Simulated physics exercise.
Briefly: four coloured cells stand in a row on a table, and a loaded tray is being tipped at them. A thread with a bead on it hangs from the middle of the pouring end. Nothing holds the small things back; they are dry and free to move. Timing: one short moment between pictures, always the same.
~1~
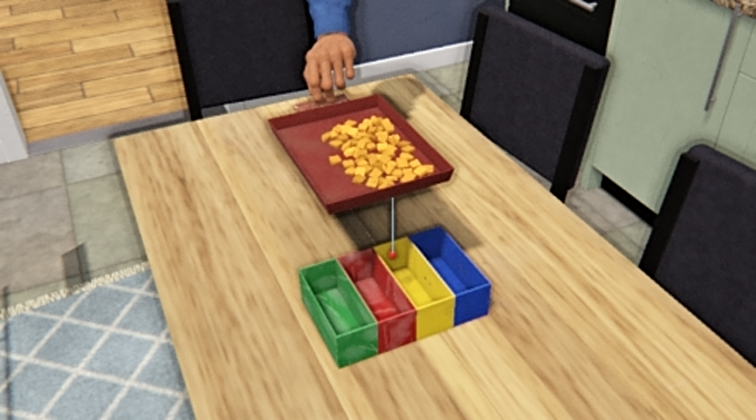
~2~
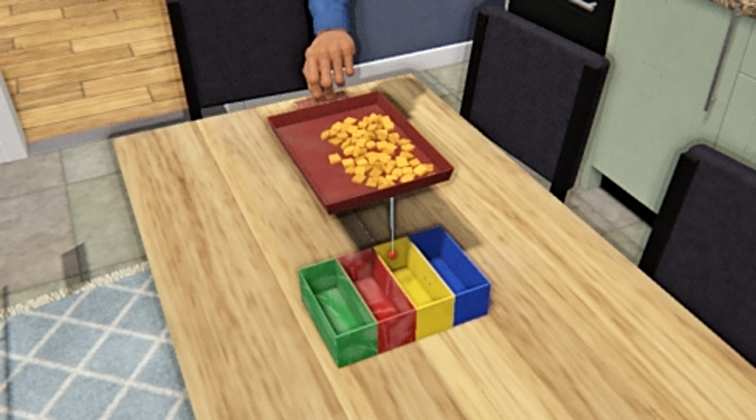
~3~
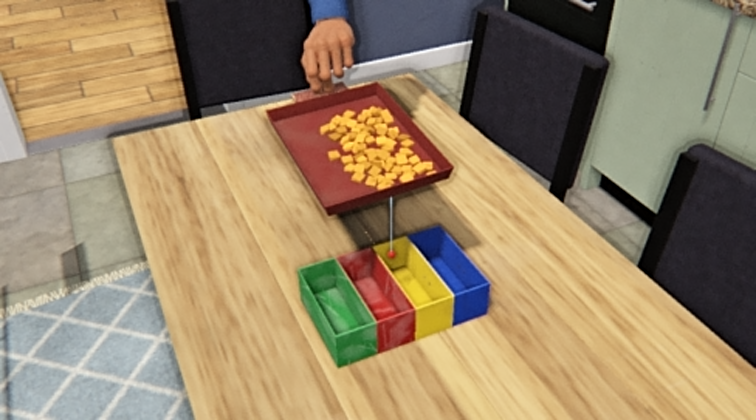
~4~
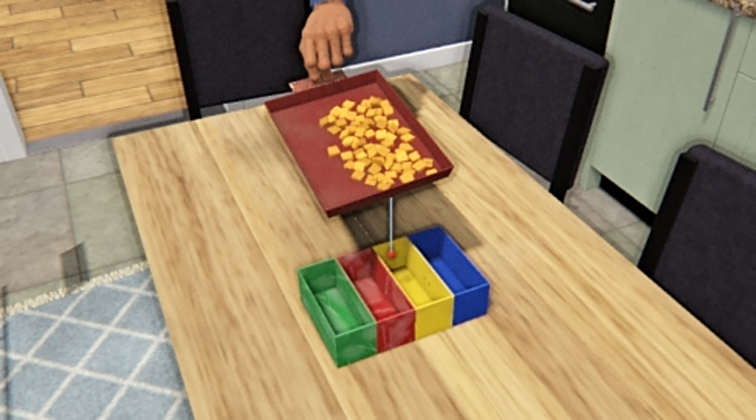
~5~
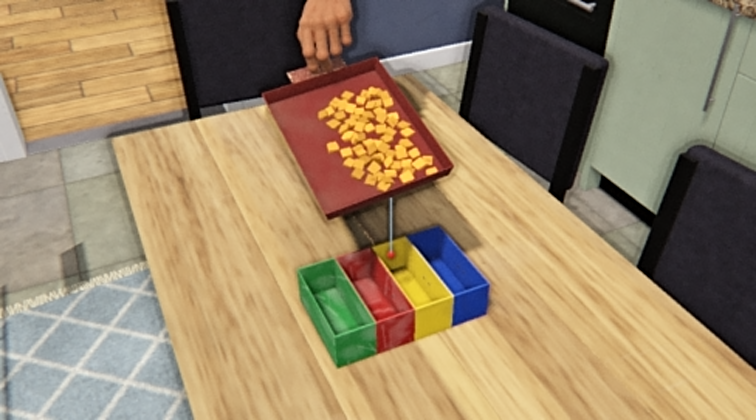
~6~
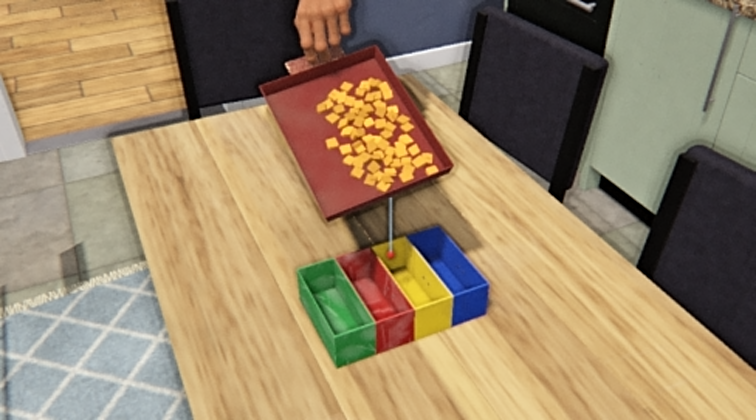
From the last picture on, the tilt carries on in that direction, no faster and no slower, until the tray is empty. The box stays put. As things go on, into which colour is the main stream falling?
The main stream falls into the green cell.
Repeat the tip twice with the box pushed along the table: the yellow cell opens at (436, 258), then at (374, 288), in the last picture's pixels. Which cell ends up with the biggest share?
For the first spot I'd say the green cell, and for the second spot that red cell.
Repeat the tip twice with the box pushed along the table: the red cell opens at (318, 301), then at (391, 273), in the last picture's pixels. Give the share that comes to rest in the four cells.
First case: Some 100 %; second case: Some 80 %.
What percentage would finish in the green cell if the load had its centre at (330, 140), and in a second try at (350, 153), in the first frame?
The first start gives 70 percent and the second 70 percent.
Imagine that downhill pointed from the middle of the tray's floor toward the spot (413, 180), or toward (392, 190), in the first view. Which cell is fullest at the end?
The first time it is the blue one, and the second time it is that blue cell.
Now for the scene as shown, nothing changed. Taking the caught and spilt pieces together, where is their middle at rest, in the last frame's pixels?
Around (345, 319).
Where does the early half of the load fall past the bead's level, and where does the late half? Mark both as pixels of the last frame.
The opening half passes (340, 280), the closing half (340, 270).
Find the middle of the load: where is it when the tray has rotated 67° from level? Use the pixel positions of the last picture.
Check around (359, 185) in the last picture.
Shortly afterwards, tray tipped steeply; all but a few on the tray; only a few falling or outside the box.
Next, tray tipped past a quarter turn; near a third on the tray; near a third in the green cell; a little in the red cell; near a quarter falling or outside the box.
Some moments later, tray tipped past a quarter turn; near two thirds in the green cell; near a third in the red cell; only a few in the yellow cell.
In the end, tray tipped past a quarter turn; near two thirds in the green cell; near a third in the red cell; only a few in the yellow cell; none at all in the blue cell.
